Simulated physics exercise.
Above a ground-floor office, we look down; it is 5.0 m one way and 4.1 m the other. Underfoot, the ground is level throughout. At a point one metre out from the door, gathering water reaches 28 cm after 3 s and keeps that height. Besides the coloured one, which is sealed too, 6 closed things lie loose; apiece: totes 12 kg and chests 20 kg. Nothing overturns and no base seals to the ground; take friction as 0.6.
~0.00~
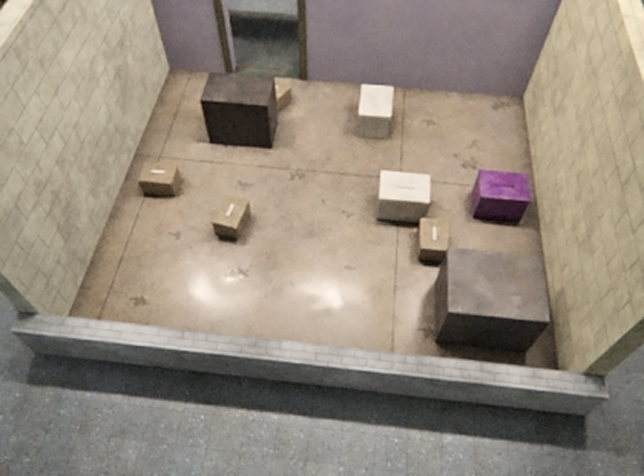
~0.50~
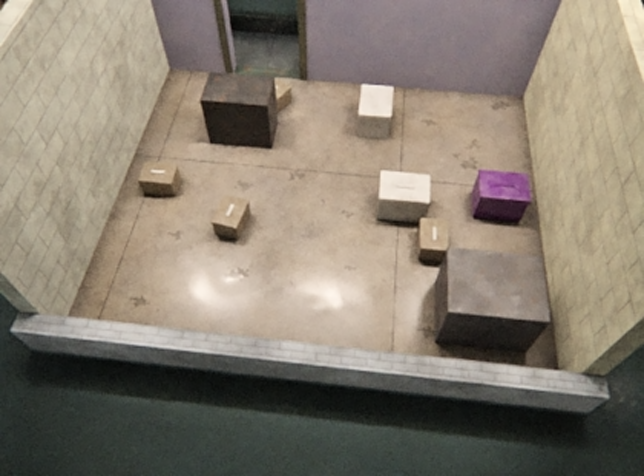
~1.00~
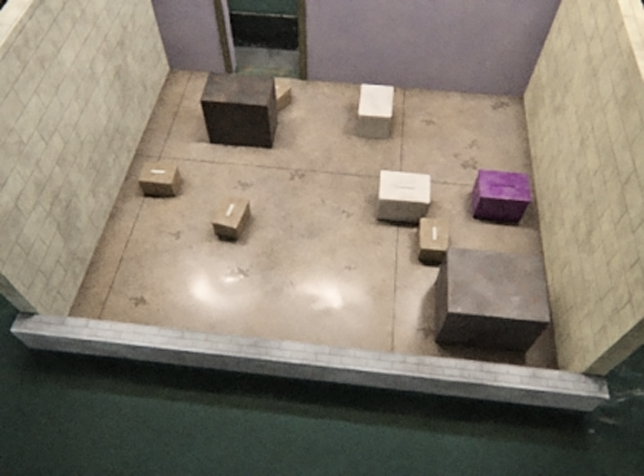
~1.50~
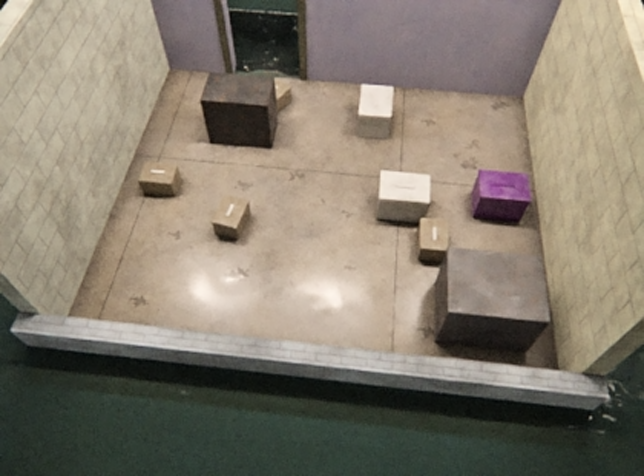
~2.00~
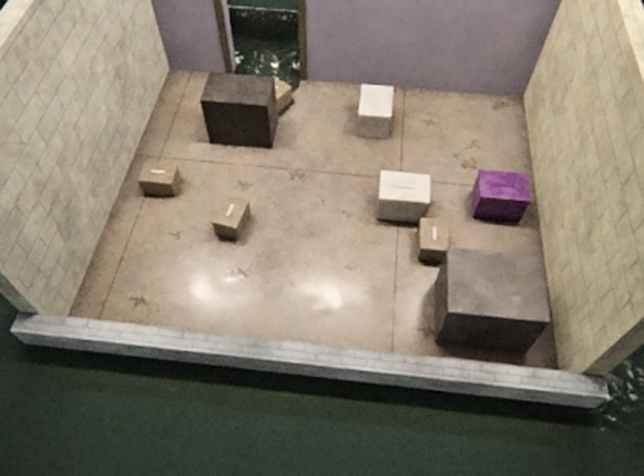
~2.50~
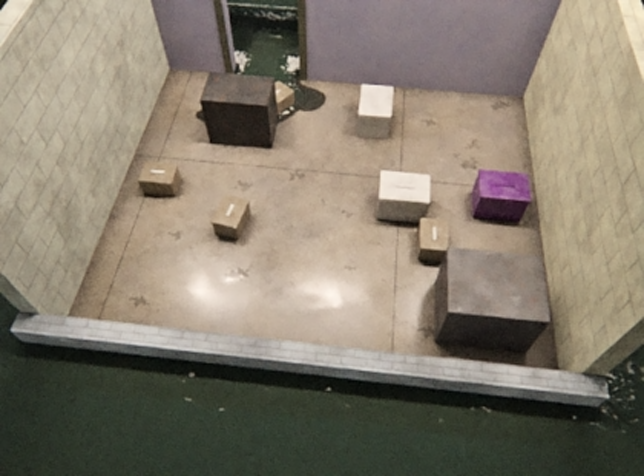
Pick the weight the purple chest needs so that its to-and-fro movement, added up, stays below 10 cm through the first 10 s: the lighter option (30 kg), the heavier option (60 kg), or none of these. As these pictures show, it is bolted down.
Pick: The lighter option.
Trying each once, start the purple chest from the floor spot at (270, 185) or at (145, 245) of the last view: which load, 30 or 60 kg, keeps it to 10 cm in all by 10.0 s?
Taking the two spots in turn, both keep it, then both keep it.
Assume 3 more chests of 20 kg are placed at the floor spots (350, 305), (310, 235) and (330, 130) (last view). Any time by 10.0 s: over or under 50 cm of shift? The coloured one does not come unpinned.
Result, in order - falls shy; falls shy; exceeds it.
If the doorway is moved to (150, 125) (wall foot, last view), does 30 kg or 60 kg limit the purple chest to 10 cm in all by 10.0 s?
The answer is that the lesser mass suffices.
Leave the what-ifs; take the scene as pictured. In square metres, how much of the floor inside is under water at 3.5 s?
Roughly 3.5 m2.
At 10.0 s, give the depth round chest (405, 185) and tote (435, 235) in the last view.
Close to 11 and 10 centimetres.
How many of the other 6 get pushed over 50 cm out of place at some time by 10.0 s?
Count: 3.
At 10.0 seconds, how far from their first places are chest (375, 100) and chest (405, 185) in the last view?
One is off by 80 cm, the other by 60 cm, in the order asked.
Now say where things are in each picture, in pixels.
In the first frame, the purple chest at (504, 185) rests on the ground; 0.0 m2 under water; 0 of 7 have shifted.
In the second frame, the purple chest at (504, 185), on the bottom; water covers 0.0 m2; 0 of 7 have shifted.
In the third frame, the purple chest at (504, 185) rests on the ground; 0.0 m2 under water; 0 of 7 have shifted.
In the fourth frame, the purple chest at (504, 185) rests on the ground; 0.0 m2 under water; 0 of 7 have shifted.
In the fifth frame, the purple chest at (504, 185) rests on the ground; water covers 0.3 m2; 0 of 7 have shifted.
In the sixth frame, the purple chest at (504, 185) rests on the ground; water covers 0.9 m2; 1 of 7 have shifted.
After 3.5 s the purple chest would be 0 cm from its start with 30 kg and 0 cm from its start with 60 kg; 0 cm of water round it then.
After 4.5 s the purple chest would be 0 cm from its start with 30 kg and 0 cm from its start with 60 kg; 0 cm of water round it then.
After 7.0 s the purple chest would be 0 cm from its start with 30 kg and 0 cm from its start with 60 kg; 4 cm of water round it then.
After 10.0 s the purple chest would be 0 cm from its start with 30 kg and 0 cm from its start with 60 kg; 7 cm of water round it then.
